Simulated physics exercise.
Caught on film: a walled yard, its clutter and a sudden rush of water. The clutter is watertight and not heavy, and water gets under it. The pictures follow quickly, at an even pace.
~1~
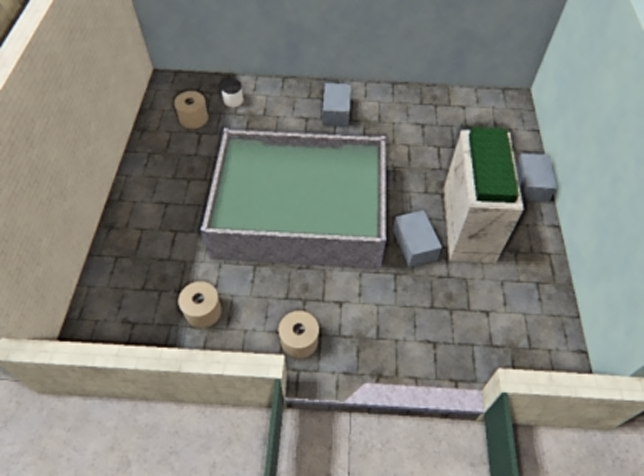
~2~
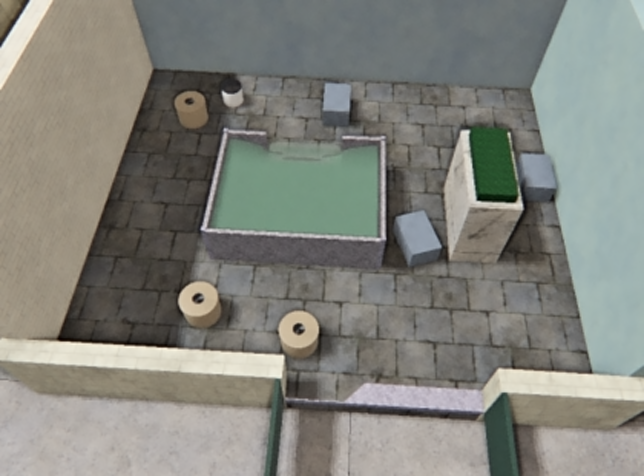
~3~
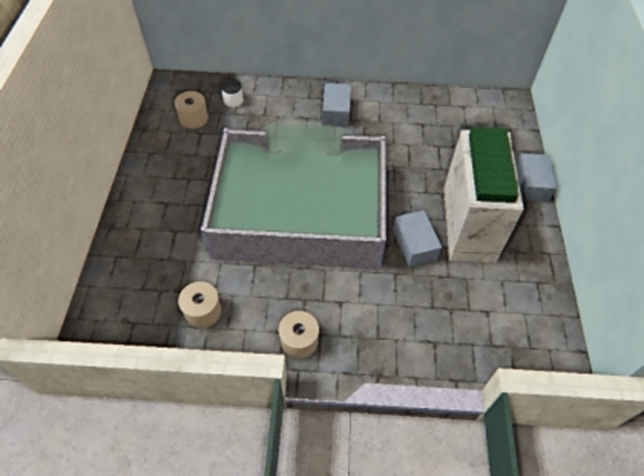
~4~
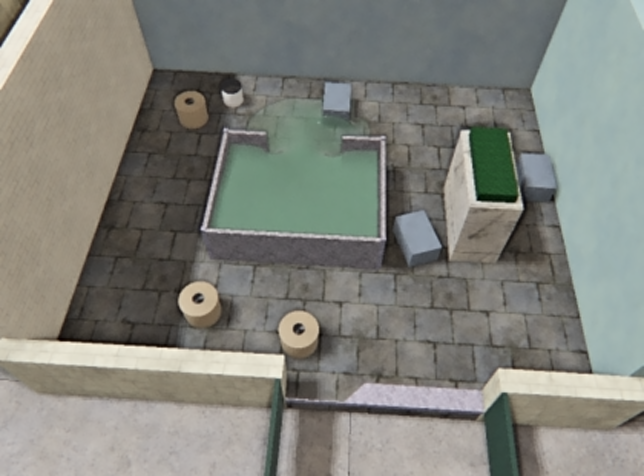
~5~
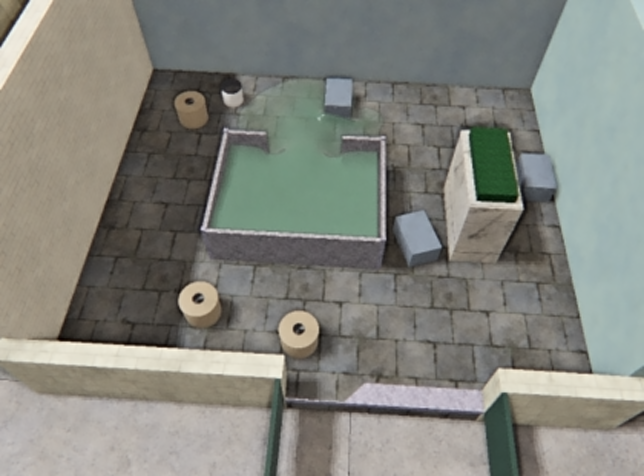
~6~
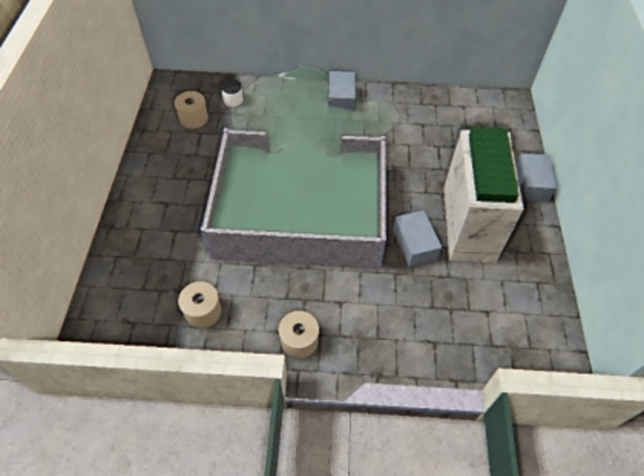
Green water pouring through a gap in the back wall of a raised pool, spreading across paving and nudging a grey-blue block slightly.
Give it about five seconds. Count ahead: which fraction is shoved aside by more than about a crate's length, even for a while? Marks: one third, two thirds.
It is between one and two thirds.
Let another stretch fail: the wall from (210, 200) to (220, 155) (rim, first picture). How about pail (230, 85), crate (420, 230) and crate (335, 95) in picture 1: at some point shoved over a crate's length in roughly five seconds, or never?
In turn: Yes, never so far, never so far.
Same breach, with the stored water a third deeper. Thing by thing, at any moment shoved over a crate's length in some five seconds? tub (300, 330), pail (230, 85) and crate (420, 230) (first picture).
In turn: No, moved that far, under that.
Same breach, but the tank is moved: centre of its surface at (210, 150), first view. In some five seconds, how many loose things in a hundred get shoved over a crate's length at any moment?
Close to 60 %.
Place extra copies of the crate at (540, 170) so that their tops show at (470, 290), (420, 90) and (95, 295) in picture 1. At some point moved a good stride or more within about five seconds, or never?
In turn: Less than that, pushed that far, no.
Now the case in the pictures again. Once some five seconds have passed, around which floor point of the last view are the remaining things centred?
Near (332, 268).
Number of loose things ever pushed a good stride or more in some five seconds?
I count 4.
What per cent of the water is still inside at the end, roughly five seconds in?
Near 100 in a hundred.
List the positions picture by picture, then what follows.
A crate at (337, 97), on the bottom; a pail at (231, 86) rests on the ground; 0 of 7 have shifted, in the first frame.
A crate at (337, 97) rests on the ground; a pail at (231, 86) rests on the ground; 0 of 7 have shifted, in the second frame.
A crate at (337, 97), on the bottom; a pail at (231, 86) rests on the ground; 0 of 7 have shifted, in the third frame.
A crate at (337, 96), on the bottom; a pail at (231, 86), on the bottom; 0 of 7 have shifted, in the fourth frame.
A crate at (339, 92) rests on the ground, close to its start; a pail at (231, 86) rests on the ground; 1 of 7 have shifted, in the fifth frame.
A crate at (342, 84) rests on the ground, close to its start; a pail at (231, 86), on the bottom; 1 of 7 have shifted, in the sixth frame.
A moment on, 1 of 7 are well off their spots; 0 afloat.
Next, 2 of 7 are well off their spots; 1 afloat.
Later, 3 of 7 are well off their spots; 1 afloat.
In the end, 4 of 7 are well off their spots, and 4 have been at some point; 1 afloat.
